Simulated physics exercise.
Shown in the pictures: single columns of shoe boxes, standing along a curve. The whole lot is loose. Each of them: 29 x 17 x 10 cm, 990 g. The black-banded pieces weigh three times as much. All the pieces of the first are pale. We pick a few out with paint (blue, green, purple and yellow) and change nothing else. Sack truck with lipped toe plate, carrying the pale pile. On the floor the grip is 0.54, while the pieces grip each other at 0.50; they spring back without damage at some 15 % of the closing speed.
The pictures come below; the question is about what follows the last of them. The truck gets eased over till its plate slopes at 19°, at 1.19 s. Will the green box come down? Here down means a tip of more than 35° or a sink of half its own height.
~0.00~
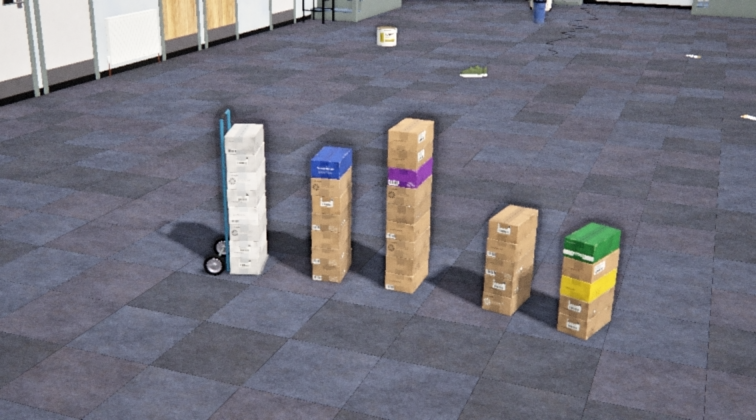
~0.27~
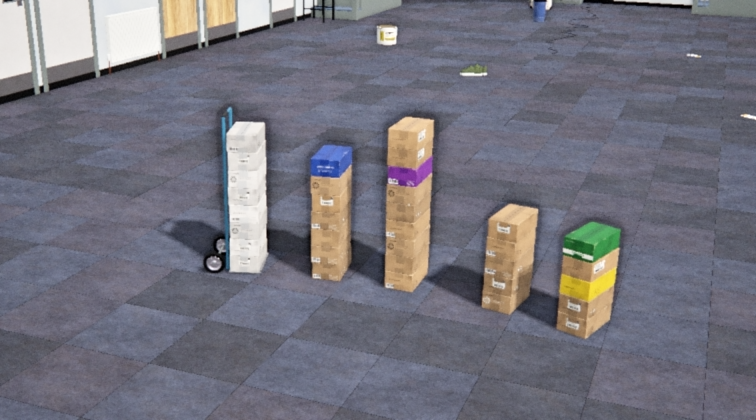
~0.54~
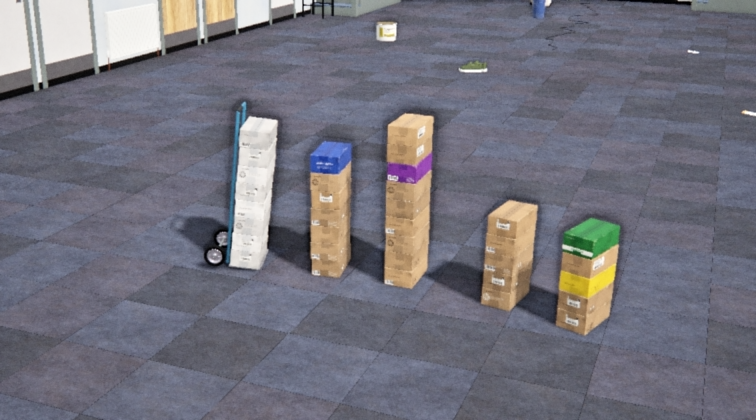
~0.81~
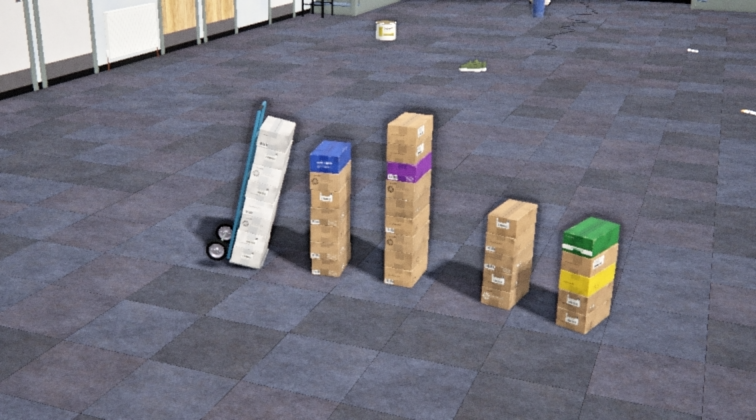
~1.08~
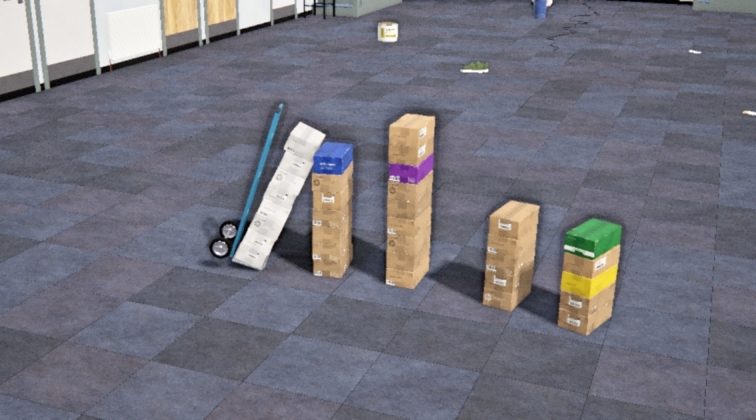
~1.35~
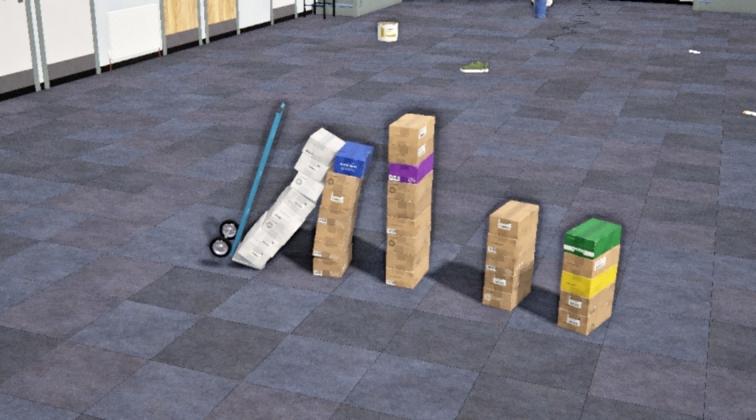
Yes.
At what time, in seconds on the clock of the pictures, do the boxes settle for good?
Around 4.0 s.
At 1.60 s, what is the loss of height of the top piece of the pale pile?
Drop so far: Roughly 15 cm.
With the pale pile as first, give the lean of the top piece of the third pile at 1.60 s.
The top piece is some 0 degrees from upright.
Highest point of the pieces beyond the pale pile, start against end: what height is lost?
The top ends up some 56 cm lower.
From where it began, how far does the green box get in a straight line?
Roughly 76 centimetres.
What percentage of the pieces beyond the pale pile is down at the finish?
Around 90 per cent, I'd say.
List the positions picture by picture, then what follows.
In the first frame (we follow the side turned to the camera), truck frame (223, 151) 0° forward; green box (593, 234); yellow box (575, 289); purple box (402, 178); no other piece has moved.
In the second frame, truck frame (224, 149) 1° forward; green box (593, 233).
In the third frame, truck frame (236, 143) 6° forward, top of the pale pile leaning 6°; green box (593, 229); no other piece has moved.
In the fourth frame, truck frame (253, 141) 13° forward, top of the pale pile leaning 14°; green box (592, 228); no other piece has moved.
In the fifth frame, truck frame (267, 143) 18° forward, top of the pale pile leaning 25°; green box (594, 229); no other piece has moved.
In the sixth frame, truck frame (269, 143) 19° forward, top of the pale pile leaning 29°; green box (594, 229); blue box (349, 167) tipped 8°; purple box (403, 174); steepest lean 8°, the box at (340, 184); 6 stirred so far.
Around 1.60 s, 8 of the pale pile down; none of the 26 other boxes down, 7 disturbed; green box unmoved; blue box tipped 25°, 38 mm lower.
Around 2.00 s, 8 of the pale pile down; 6 of the 26 other boxes down; green box unmoved; blue box tipped 29°, 12 cm lower.
Around 2.38 s, 7 of the pale pile down; 15 of the 26 other boxes down; green box displaced 24 mm; blue box tipped 47°, 36 cm lower.
Around 3.00 s, 7 of the pale pile down; 20 of the 26 other boxes down; green box upside down; purple box tipped 53°, 42 cm lower.
Finally (4.2 s), 7 of the pale pile down; 24 of the 26 other boxes down; green box upside down; yellow box on its side; purple box tipped 53°, 42 cm lower. Seen by the last camera, middles, green box near (682, 365), yellow box near (656, 327).
